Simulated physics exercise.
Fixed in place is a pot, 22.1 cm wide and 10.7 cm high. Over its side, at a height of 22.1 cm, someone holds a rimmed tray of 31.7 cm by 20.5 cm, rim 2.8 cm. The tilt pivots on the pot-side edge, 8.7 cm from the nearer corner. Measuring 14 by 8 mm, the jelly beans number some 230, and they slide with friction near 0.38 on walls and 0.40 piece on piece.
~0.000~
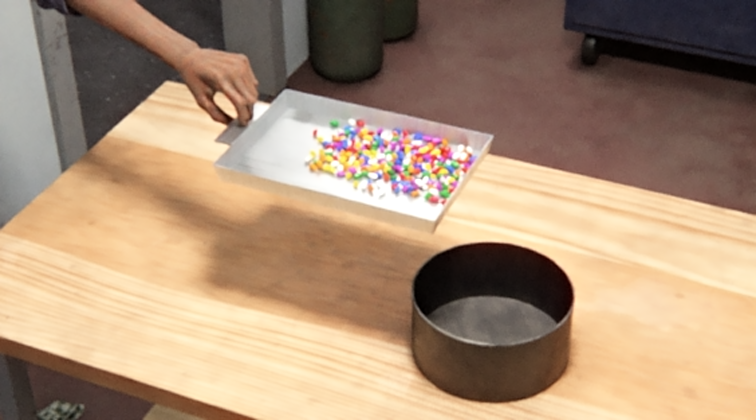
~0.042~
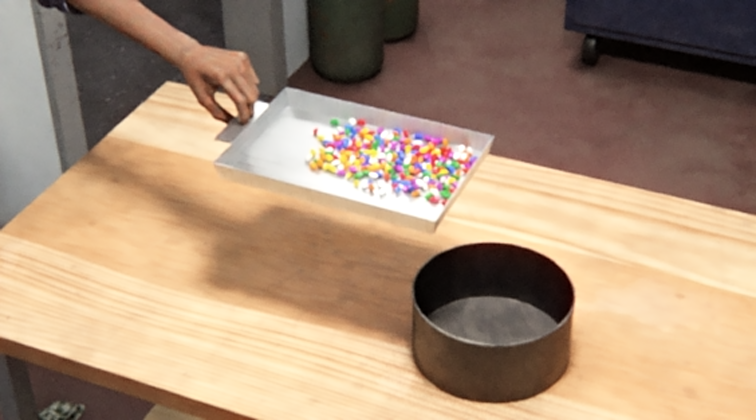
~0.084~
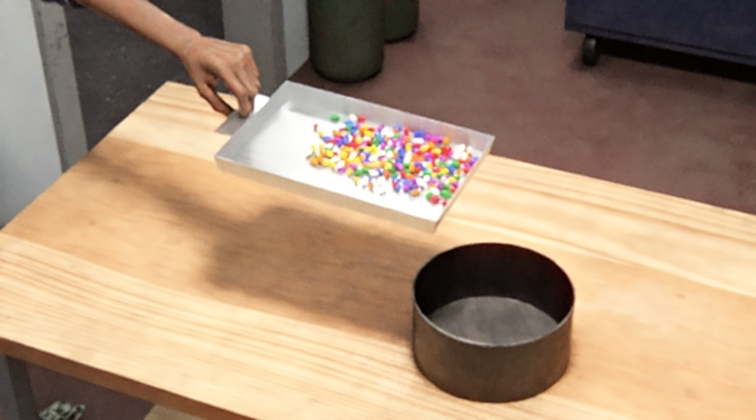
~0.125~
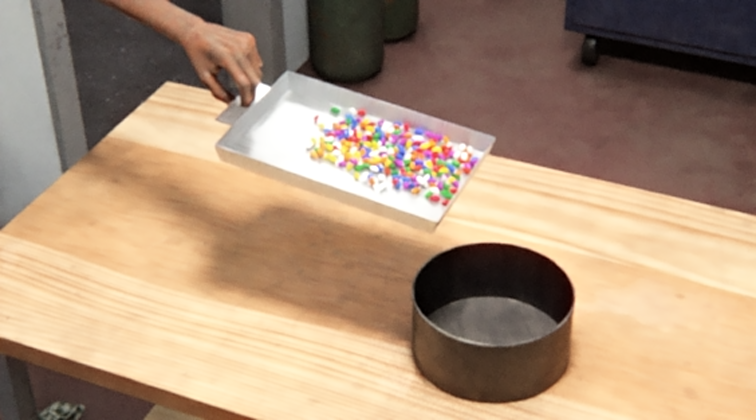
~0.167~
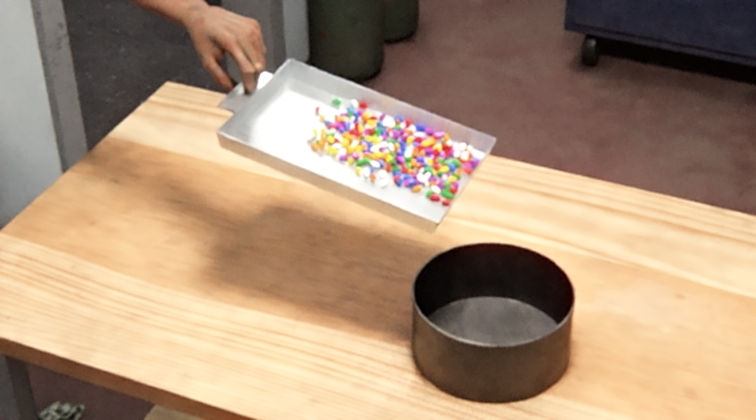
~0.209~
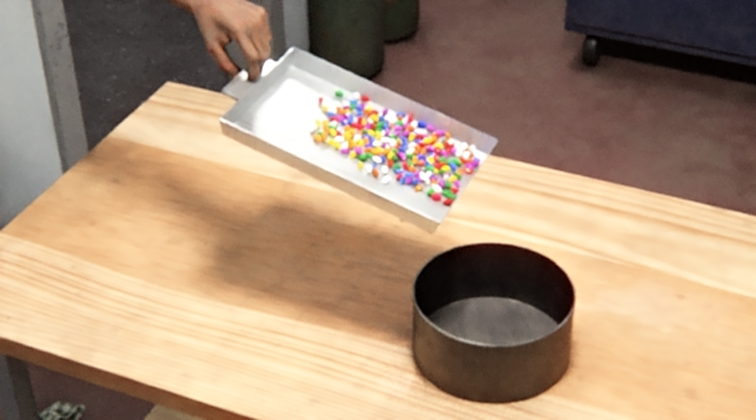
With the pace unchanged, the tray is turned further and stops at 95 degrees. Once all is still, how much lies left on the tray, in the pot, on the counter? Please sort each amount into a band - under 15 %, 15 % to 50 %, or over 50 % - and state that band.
Left on the tray: Under 15 %; pot: Over 50 %; counter: 15 % to 50 %.
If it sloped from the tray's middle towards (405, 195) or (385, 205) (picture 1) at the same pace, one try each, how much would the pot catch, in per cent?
Near 100 and 90 per cent, in that order.
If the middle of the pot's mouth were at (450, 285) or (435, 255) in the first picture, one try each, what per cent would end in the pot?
First try around 55 %, second around 45 %.
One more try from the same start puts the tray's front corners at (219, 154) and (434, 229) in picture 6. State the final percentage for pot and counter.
Pot: 65, counter: 35.
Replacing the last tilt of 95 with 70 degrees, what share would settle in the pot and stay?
20 %.
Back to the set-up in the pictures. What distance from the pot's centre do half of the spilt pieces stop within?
20 cm.
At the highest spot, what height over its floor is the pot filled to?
Roughly 1.5 cm.
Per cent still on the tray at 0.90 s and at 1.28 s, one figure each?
Around 80 first, about 20 after.
After 0.62 s, tilt 53 degrees; the tray holds 100 %, the pot 0 %.
After 0.90 s, tilt 79 degrees; the tray holds 80 %, the pot 0 %.
Then, at 1.28 s, tilt 95 degrees; the tray holds 20 %, the pot 40 %.
In the end, at 2.6 s, tray 0 %, pot 65 %, counter 35 %.
